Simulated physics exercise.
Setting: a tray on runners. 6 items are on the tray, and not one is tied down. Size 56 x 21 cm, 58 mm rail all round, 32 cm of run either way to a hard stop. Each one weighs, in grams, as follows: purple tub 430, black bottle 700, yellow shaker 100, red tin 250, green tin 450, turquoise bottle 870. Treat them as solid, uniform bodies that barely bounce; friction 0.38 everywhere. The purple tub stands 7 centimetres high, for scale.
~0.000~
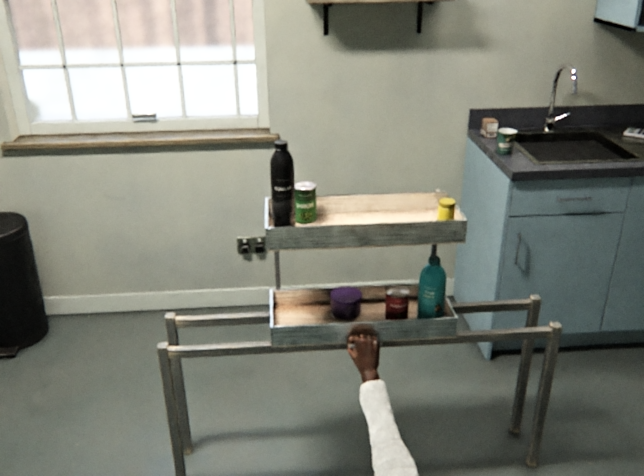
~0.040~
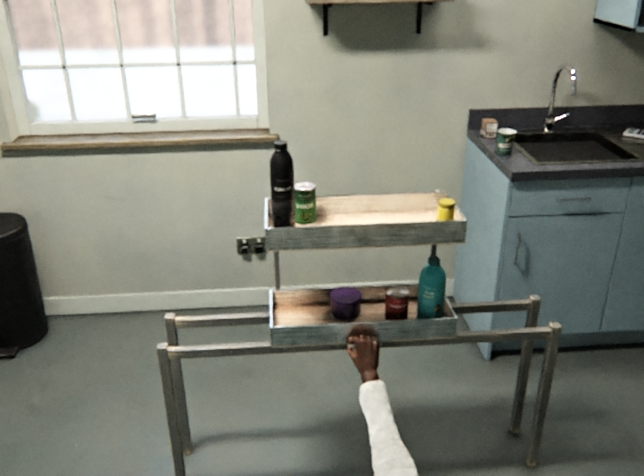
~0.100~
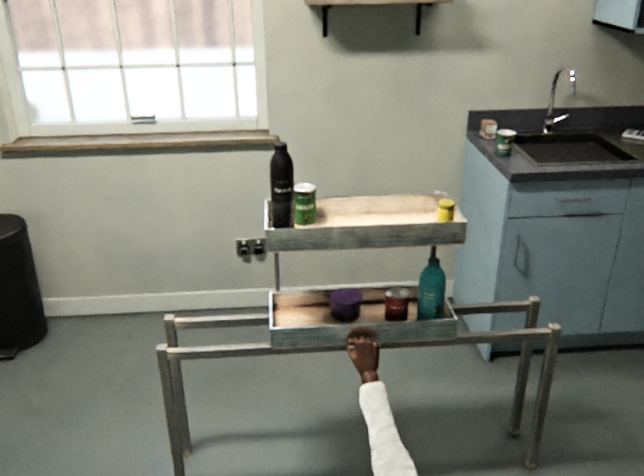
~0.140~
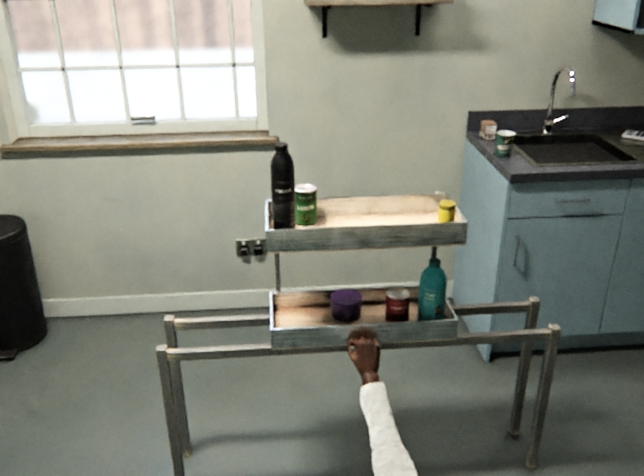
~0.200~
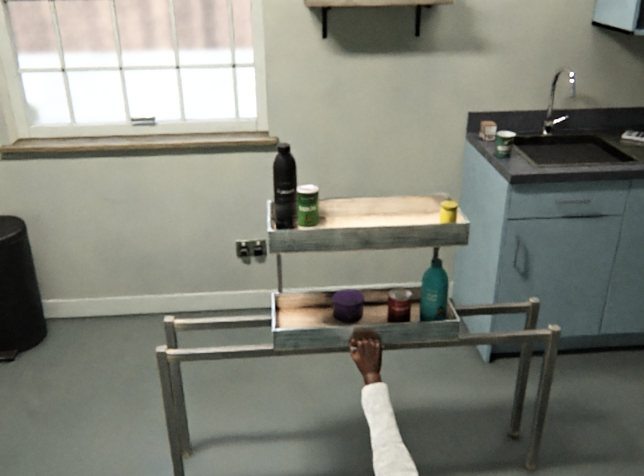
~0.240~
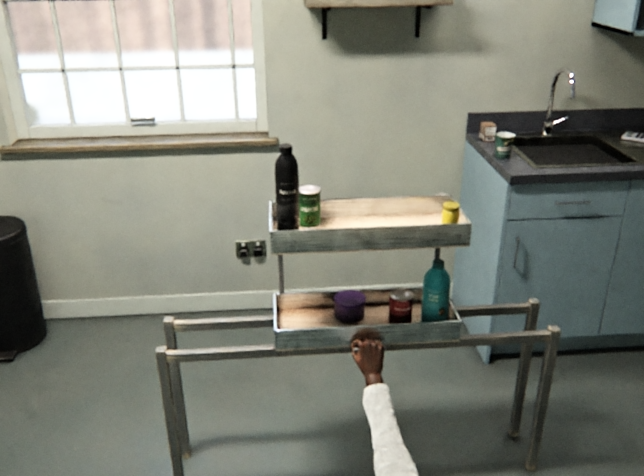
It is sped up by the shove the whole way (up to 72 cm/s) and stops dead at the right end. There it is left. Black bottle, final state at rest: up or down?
Down.
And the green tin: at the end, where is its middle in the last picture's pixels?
Roughly pixel (427, 202).
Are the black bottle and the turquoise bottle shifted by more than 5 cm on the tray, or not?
Here the black bottle moves off, and the turquoise bottle is left in place.
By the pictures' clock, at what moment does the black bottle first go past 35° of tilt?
That comes at close to 1.2 seconds.
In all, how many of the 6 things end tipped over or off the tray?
1.
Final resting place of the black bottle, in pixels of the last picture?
Close to (463, 223).
Around 0.84 s, tray moved 27 cm right.
Around 1.04 s, tray moved 32 cm right; black bottle at 15° to upright near (415, 189); green tin shifted 5 cm; purple tub shifted 5 cm.
Around 1.24 s, tray moved 32 cm right; black bottle at 58° to upright near (448, 201); green tin shifted 6 cm; purple tub shifted 6 cm.
Finally (1.7 s), on their side or leaning hard on the tray, black bottle; not toppled but over 5 cm from the start, purple tub and green tin; the other 3 still in place (within 5 cm). In the last view, black bottle near (463, 223).
